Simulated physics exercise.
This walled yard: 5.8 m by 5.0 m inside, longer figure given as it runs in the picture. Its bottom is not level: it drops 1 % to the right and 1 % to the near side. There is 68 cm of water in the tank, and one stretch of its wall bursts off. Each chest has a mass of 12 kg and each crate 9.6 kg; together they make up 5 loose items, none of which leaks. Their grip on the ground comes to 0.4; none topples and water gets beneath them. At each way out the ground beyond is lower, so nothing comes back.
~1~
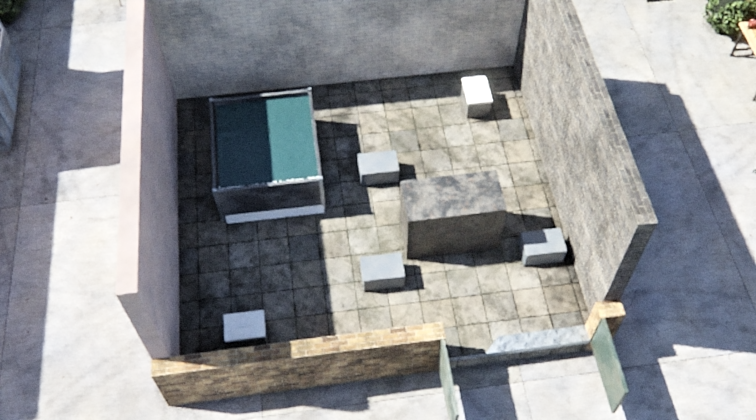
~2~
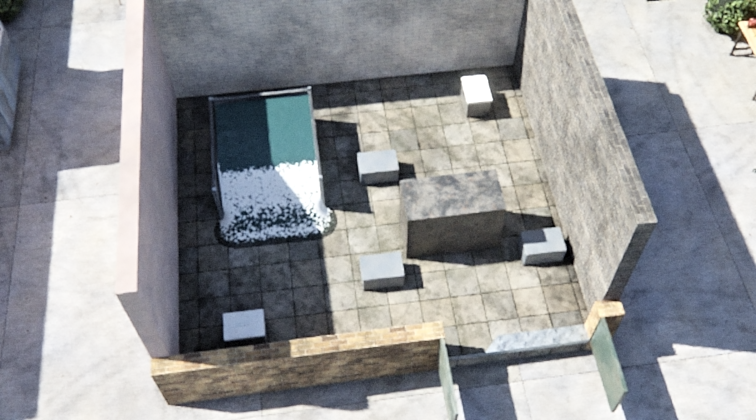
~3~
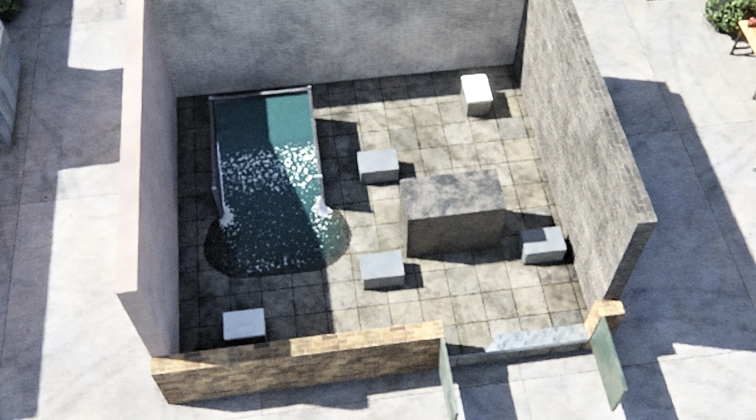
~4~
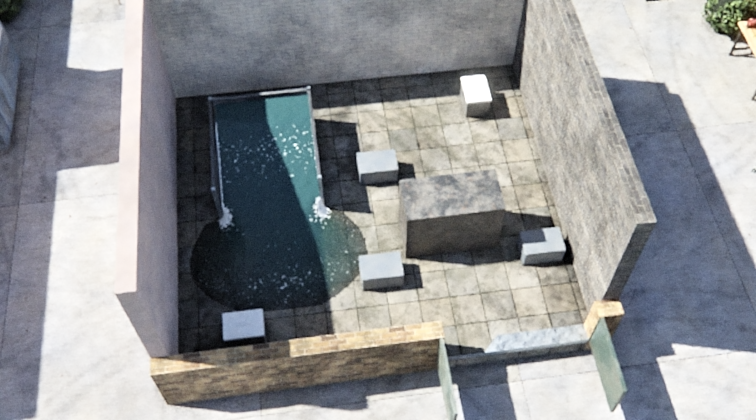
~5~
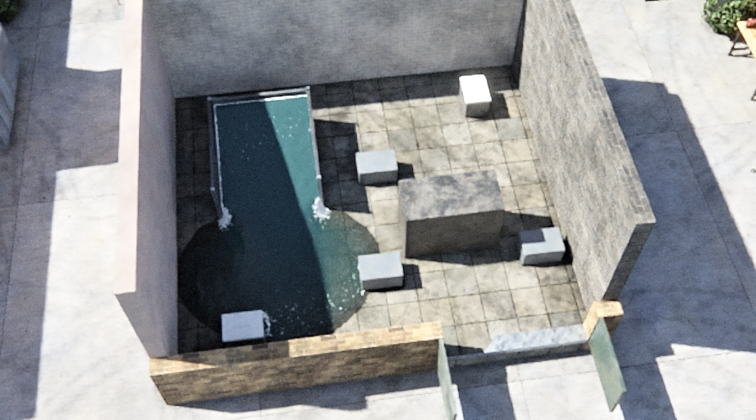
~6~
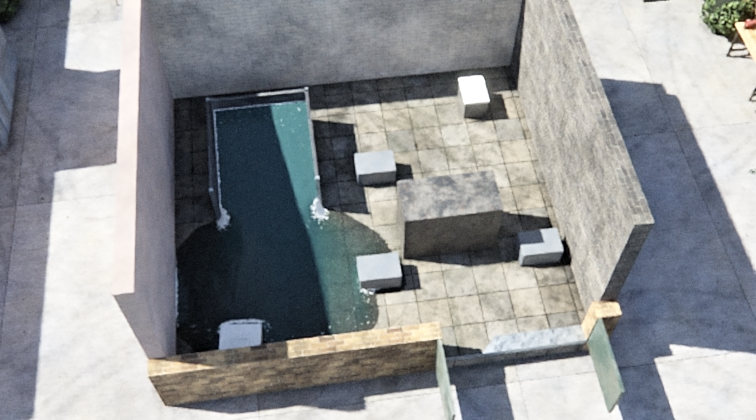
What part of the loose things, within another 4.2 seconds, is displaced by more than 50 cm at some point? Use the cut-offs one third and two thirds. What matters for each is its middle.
One to two thirds.
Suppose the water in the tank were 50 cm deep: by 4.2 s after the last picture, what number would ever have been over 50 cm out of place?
Then the count would be 3.
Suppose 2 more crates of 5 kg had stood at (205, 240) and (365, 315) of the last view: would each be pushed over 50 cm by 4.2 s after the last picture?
Taking them in turn, the first is above the mark and the second above the mark.
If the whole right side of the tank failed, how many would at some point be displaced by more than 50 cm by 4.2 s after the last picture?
4.
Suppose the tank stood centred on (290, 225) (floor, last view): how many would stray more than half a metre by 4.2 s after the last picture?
Result: 2.
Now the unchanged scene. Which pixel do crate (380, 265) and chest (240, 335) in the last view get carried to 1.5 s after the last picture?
They end up about (501, 313) and (215, 328) in the last view.
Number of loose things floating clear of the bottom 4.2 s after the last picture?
I get 1.
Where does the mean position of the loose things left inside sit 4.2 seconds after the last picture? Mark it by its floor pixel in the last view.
I'd put it close to (400, 178) in the last view.
Then, 0.4 s after the last picture 0 of 5 are over 50 cm from their spots; 1 afloat.
Then, 1.5 s after the last picture 1 of 5 are over 50 cm from their spots; 1 afloat.
Then, 2.8 s after the last picture 2 of 5 are over 50 cm from their spots; 2 afloat.
Then, 4.2 s after the last picture 3 of 5 are over 50 cm from their spots, and 3 have been at some point; 1 afloat.
